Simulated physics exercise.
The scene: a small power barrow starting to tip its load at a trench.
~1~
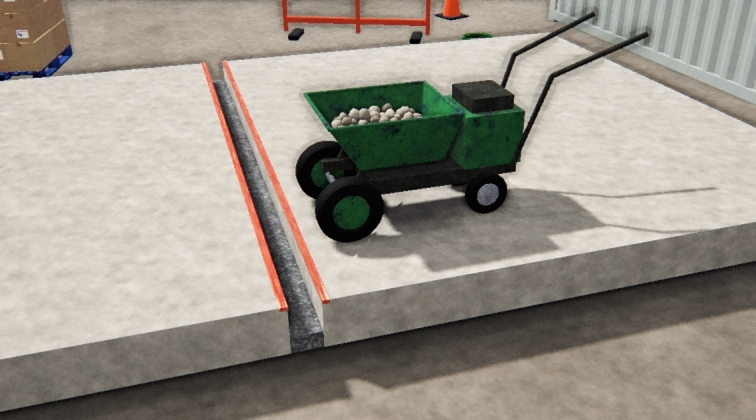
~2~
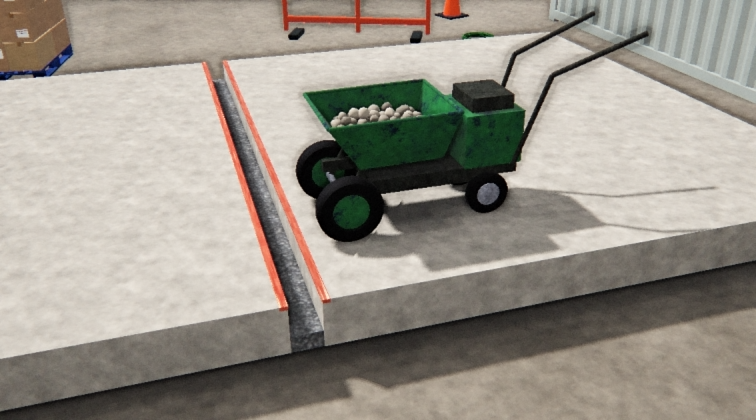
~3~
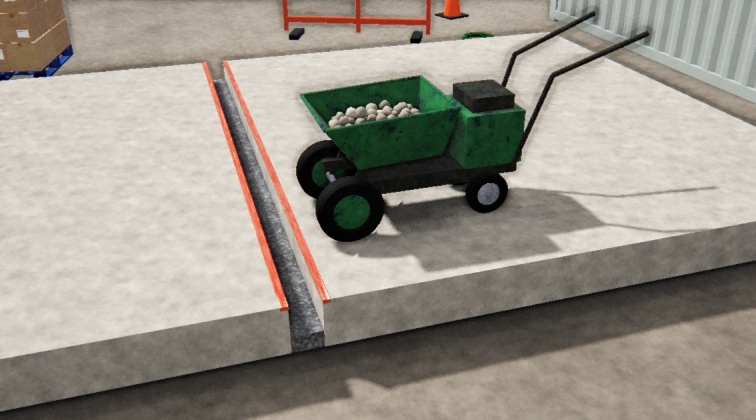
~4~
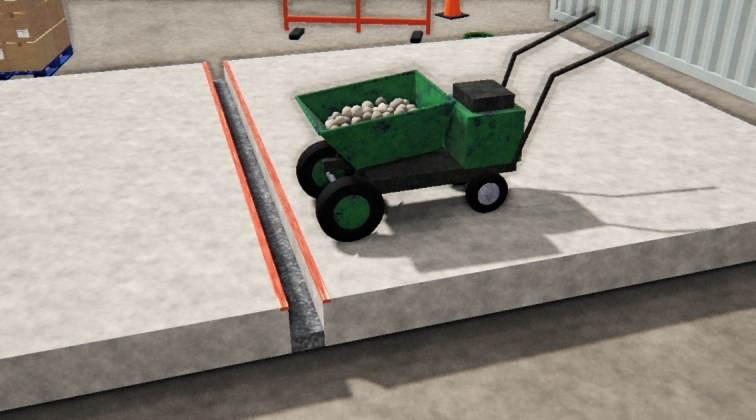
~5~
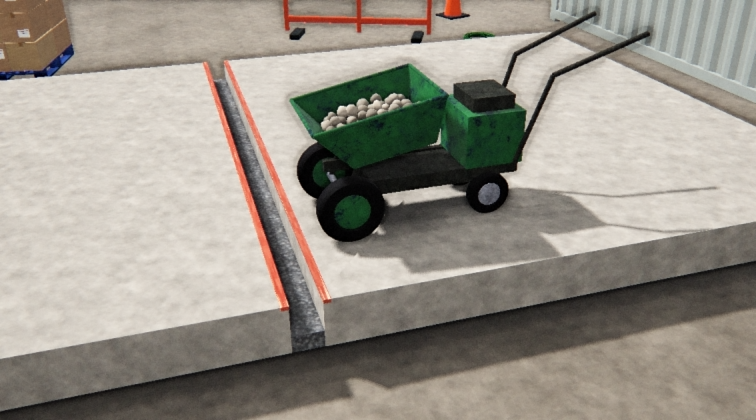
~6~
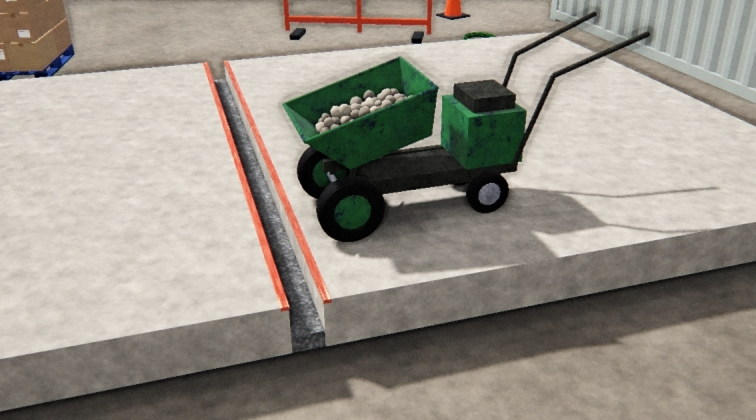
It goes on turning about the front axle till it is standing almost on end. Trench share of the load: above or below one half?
Below.
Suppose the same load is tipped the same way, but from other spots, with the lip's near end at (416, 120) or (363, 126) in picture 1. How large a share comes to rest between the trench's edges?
Okay, so the first one ends at 50 % and the second at 50 %.
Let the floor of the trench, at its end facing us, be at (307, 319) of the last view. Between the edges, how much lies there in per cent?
10 %.
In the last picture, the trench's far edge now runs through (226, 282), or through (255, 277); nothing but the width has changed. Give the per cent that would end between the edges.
Roughly 70 % and 20 %.
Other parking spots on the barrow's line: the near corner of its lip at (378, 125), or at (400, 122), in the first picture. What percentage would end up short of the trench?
Try 1 about 0 %, try 2 about 20 %.
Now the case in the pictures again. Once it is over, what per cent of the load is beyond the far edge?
That share comes out near 95 in a hundred.
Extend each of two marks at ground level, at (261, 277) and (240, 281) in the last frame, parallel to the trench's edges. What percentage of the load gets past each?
80 % and 60 %.
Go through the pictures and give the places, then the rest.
Lip of the skip (330, 130), level; top of the load (384, 125), river pebbles; first edge of the trench (313, 268); far edge (273, 275), the trench under half as wide as the skip, and about as deep as wide, in the first frame.
Lip of the skip (329, 130), level; top of the load (375, 120), in the second frame.
Lip of the skip (325, 132), tipped barely; top of the load (388, 112), in the third frame.
Lip of the skip (320, 134), tipped a little; top of the load (388, 118), in the fourth frame.
Lip of the skip (313, 137), tipped a little; top of the load (396, 113), in the fifth frame.
Lip of the skip (306, 142), tipped clearly; top of the load (390, 108); first edge of the trench (314, 267); far edge (274, 274), in the sixth frame.
Just after the last frame, skip tipped steeply; every one in the skip.
A moment on, skip tipped steeply; almost all in the skip; about a tenth beyond it; just a few falling.
Further on, skip tipped right over; roughly a quarter in the skip; the larger part beyond it.
When it is over, skip tipped right over; about a tenth in or heaped over the trench; almost all beyond it.
